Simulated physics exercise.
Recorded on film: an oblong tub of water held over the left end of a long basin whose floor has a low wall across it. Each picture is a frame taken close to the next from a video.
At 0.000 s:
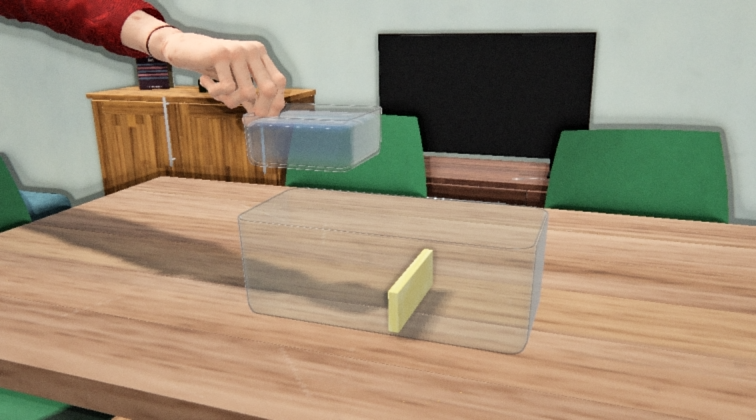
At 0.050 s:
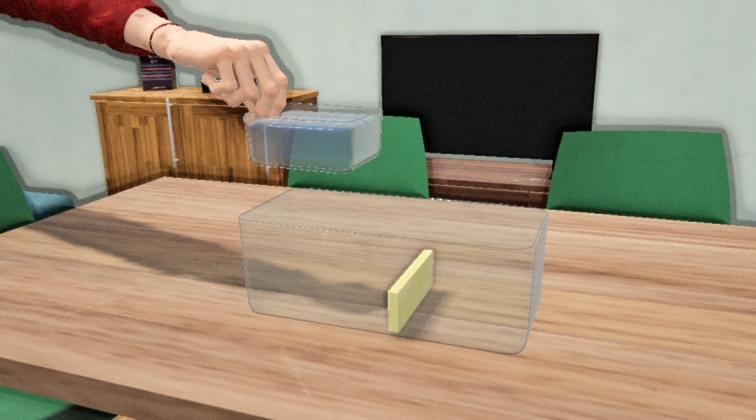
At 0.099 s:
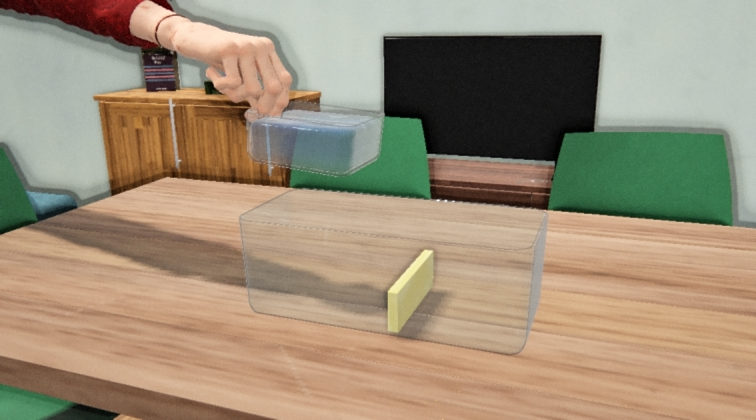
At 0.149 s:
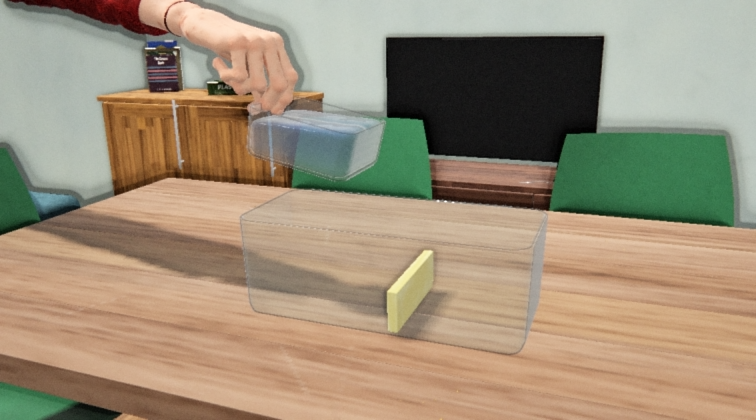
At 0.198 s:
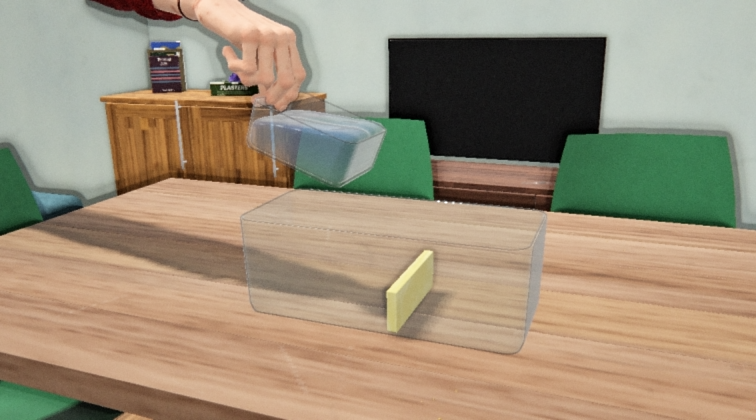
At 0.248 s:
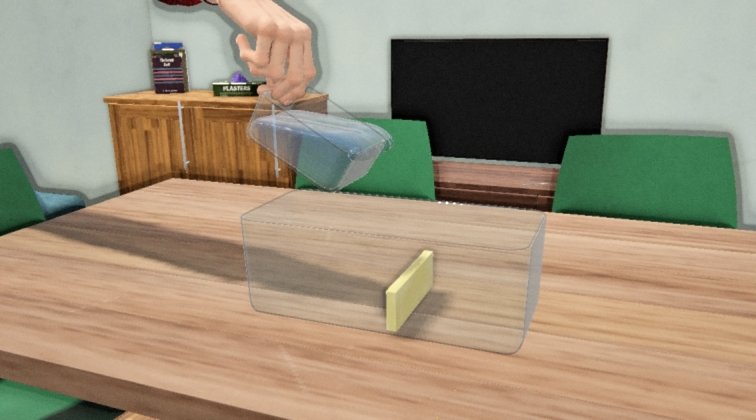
We see a hand hold a clear tub of bluish water above the left end of a long transparent basin with a low yellow wall inside, then gradually tilt the tub so its right side dips.
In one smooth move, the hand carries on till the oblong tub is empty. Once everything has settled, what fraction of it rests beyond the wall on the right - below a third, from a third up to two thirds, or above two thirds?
Lands in the middle band.
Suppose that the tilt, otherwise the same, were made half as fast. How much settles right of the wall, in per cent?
Around 60 percent.
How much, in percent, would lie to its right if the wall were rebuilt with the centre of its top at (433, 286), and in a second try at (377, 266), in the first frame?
20 % then 80 %, approximately.
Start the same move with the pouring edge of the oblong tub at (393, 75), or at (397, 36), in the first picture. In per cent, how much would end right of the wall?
It comes to about 75 %, followed by about 75 %.
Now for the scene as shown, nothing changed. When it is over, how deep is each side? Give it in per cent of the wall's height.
30 per cent left, 30 per cent right.
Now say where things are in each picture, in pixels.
In the first frame, it leans 0°; its right rim is at (367, 115); the water meets the walls at (269, 117) and (368, 121); the long basin's rim runs from (265, 203) to (542, 230); the wall's top is at (412, 270).
In the second frame, it leans 1°; its right rim is at (368, 117); the water meets the walls at (270, 117) and (368, 122).
In the third frame, it leans 5°; its right rim is at (369, 122); the water meets the walls at (272, 116) and (370, 124).
In the fourth frame, it leans 12°; its right rim is at (371, 129); the water meets the walls at (274, 116) and (371, 126).
In the fifth frame, it leans 20°; its right rim is at (372, 139); the water meets the walls at (274, 116) and (372, 132); 2 per cent is over the edge.
In the sixth frame, it leans 30°; its right rim is at (371, 149); the water meets the walls at (273, 116) and (364, 135); 8 per cent is over the edge.
A moment on, the oblong tub is tipped on its side and 15 per cent is still to pour, 25 is left of the wall and 36 right of it.
Next, the oblong tub is tipped on its side and 4 per cent is still to pour, 46 is left of the wall and 47 right of it.
Then the oblong tub is tipped on its side and 1 per cent is still to pour, 51 is left of the wall and 46 right of it.
Later the oblong tub is tipped on its side and 0 per cent is still to pour, 52 is left of the wall and 46 right of it.
In the end 52 per cent lies left of the wall, 46 right of it and 2 outside.
